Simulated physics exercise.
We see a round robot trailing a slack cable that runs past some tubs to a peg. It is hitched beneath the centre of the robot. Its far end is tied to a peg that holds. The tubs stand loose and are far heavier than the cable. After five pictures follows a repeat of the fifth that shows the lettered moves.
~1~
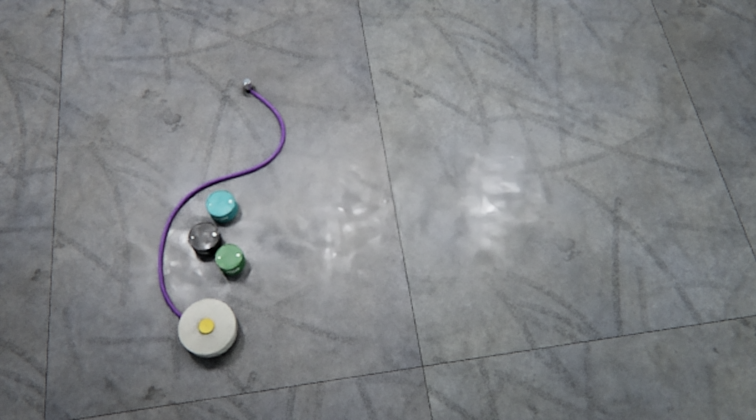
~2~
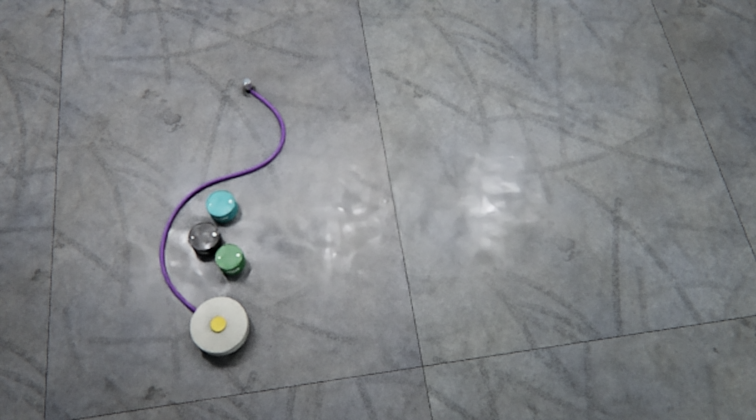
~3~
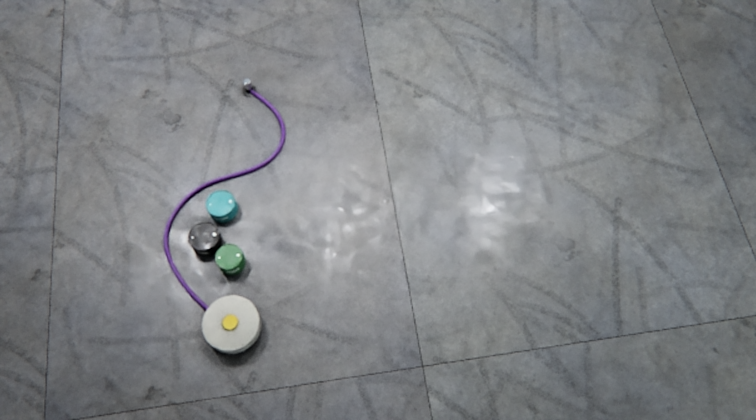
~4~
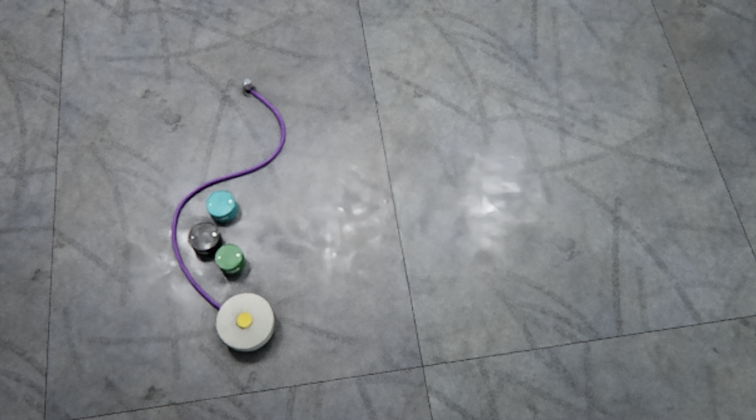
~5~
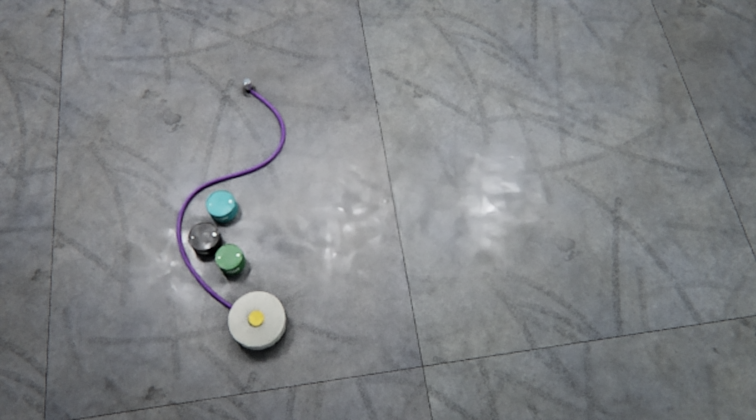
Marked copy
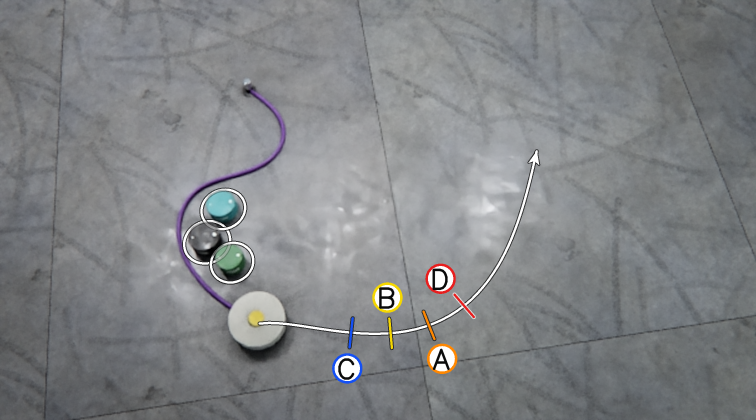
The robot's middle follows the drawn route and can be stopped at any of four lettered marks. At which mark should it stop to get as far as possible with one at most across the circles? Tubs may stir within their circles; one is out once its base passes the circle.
Stop at C.
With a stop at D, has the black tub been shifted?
By then, yes.
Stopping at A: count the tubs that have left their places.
By then, three.
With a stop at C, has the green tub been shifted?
No.
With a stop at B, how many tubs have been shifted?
Three.
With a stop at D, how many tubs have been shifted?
Three.
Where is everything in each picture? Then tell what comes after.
The first picture shows green tub (231, 260); robot (209, 329); peg (248, 86).
The second picture shows robot (220, 327); turquoise tub (222, 206).
The third picture shows robot (232, 325); peg (248, 86).
The fourth picture shows robot (246, 323); turquoise tub (222, 206).
The fifth picture shows robot (258, 321); peg (248, 86); black tub (205, 239); turquoise tub (222, 206).
On the marked copy, A at (429, 325); B at (391, 333); C at (351, 333); D at (464, 306); the route from (260, 324) via (464, 306) to (537, 151).
Taking C. A third of the way, robot (291, 322).
Two thirds of the way, robot (323, 327).
When it is over, robot (351, 330); black tub (211, 238); none over the rings.
As for the rest, A has three over the rings; B has three over the rings; D has three over the rings.
